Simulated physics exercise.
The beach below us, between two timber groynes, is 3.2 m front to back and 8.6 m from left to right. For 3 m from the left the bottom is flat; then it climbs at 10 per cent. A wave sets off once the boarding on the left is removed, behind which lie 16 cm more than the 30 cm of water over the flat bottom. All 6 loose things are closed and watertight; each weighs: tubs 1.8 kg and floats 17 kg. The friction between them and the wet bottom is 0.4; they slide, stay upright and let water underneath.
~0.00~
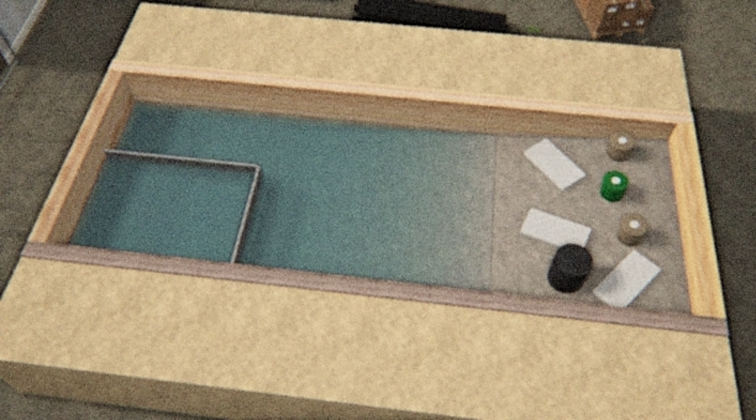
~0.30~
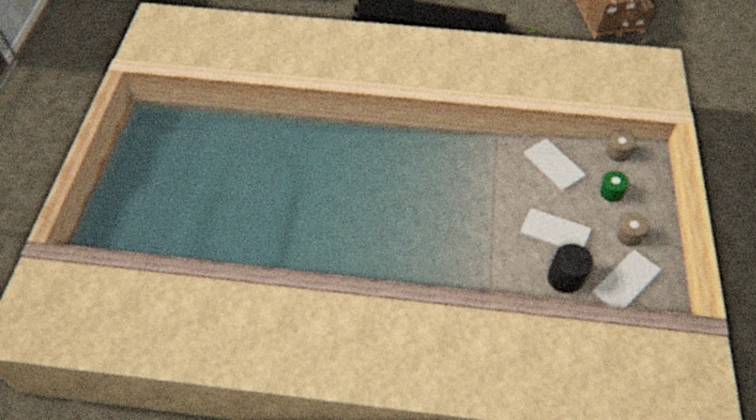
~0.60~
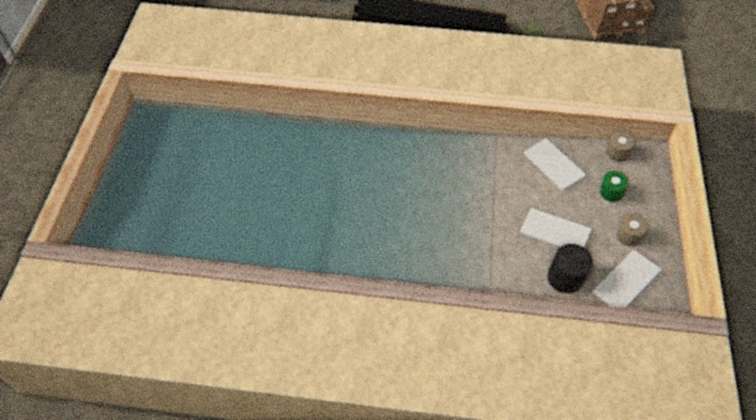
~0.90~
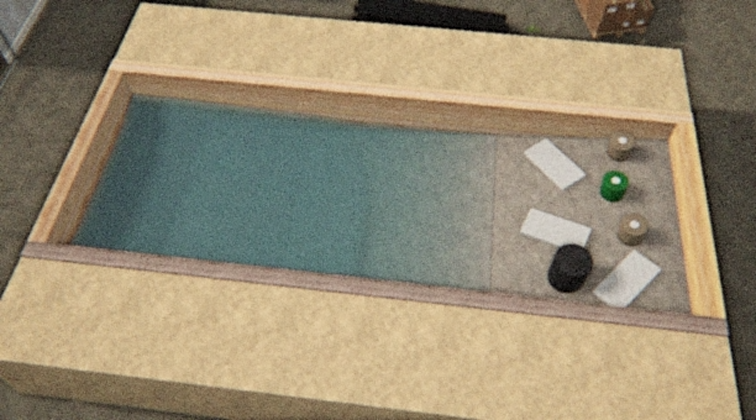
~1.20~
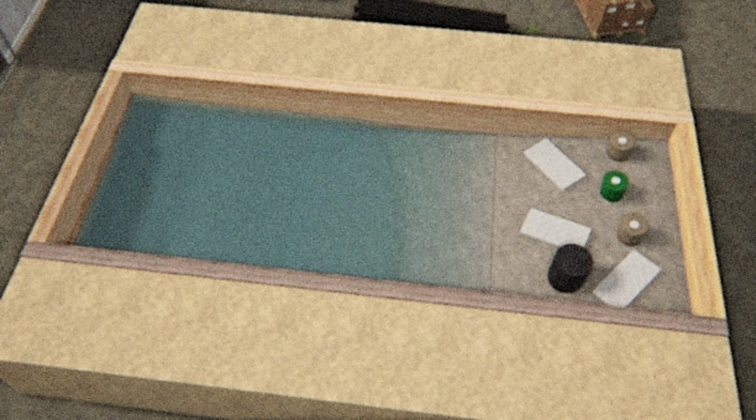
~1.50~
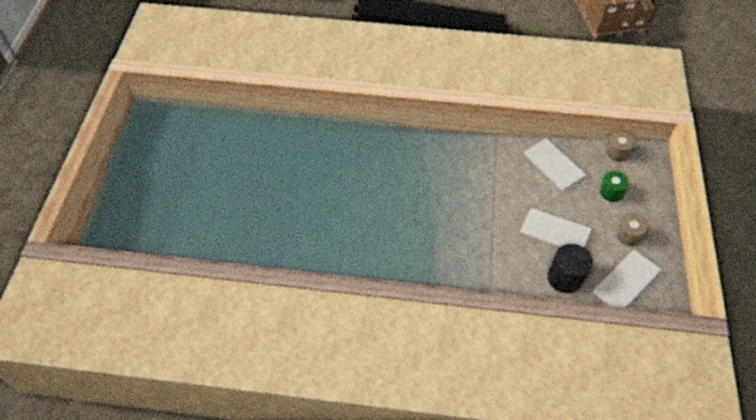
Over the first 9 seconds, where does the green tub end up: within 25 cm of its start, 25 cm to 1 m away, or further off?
It is left more or less in place.
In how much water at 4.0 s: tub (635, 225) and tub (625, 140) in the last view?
First roughly 0 cm, second roughly 0 cm.
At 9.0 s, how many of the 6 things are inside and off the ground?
At that moment 0.
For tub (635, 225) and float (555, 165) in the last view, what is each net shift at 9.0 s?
They sit 0 cm and 0 cm away, in the order given.
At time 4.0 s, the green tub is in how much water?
Near 0 cm deep.
After 2.1 s the green tub is near (618, 181), 0.0 m from its start, aground; 0 afloat.
After 4.0 s the green tub is near (618, 181), 0.0 m from its start, aground; 0 afloat.
After 6.3 s the green tub is near (618, 181), 0.0 m from its start, aground; 0 afloat.
After 9.0 s the green tub is near (618, 181), 0.0 m from its start, aground; 0 afloat.
